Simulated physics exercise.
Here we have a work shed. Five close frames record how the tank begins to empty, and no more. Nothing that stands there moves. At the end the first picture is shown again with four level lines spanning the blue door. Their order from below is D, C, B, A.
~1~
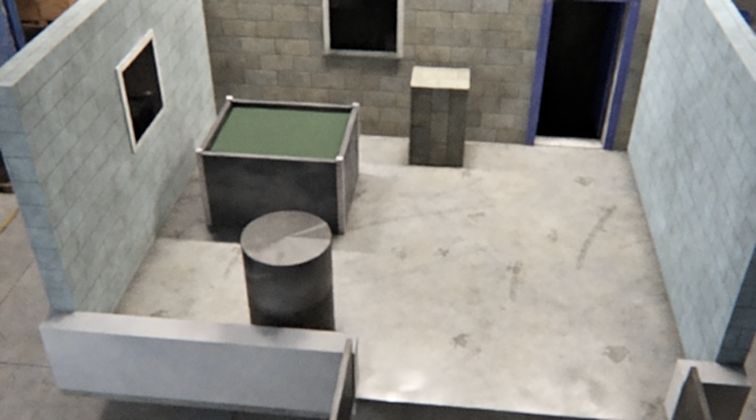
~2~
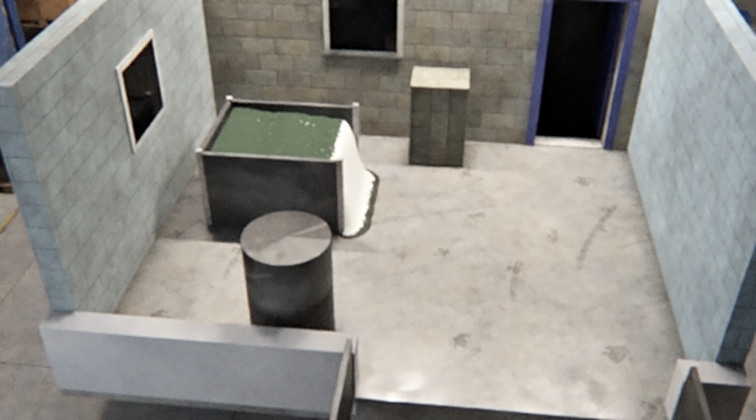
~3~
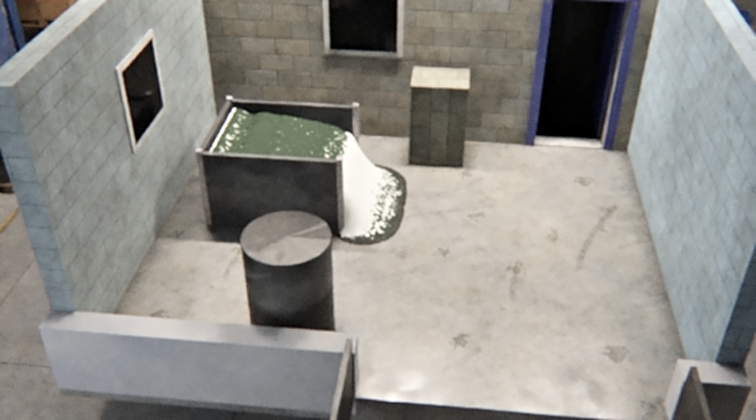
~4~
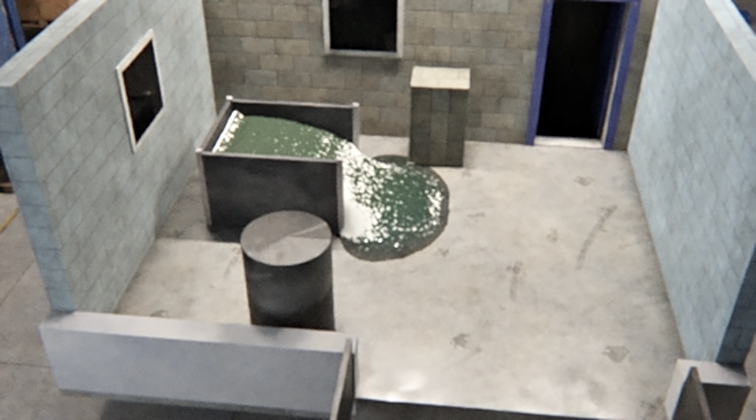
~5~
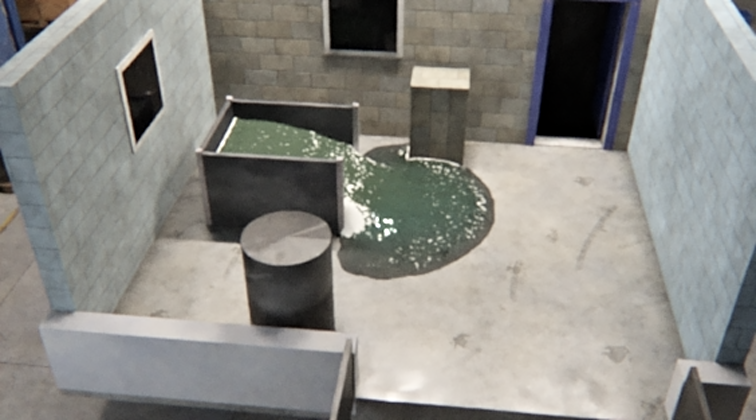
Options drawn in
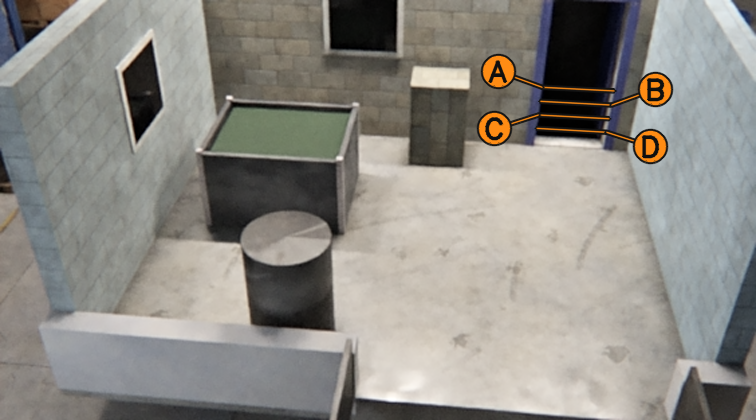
Green water pours from the right side of a dark tank and spreads across the floor.
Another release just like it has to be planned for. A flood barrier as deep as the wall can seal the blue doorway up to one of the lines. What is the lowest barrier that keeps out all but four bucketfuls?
D is the one.
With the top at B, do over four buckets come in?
No, that is safe.
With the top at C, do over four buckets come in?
No.
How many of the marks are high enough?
All four.
In orange, A at (578, 89); B at (575, 103); C at (573, 116); D at (571, 130); from the bottom up D, C, B, A.
With A, nothing gets over.
With B, nothing gets over.
With C, nothing gets over.
With D, a splash gets over, under a bucket.
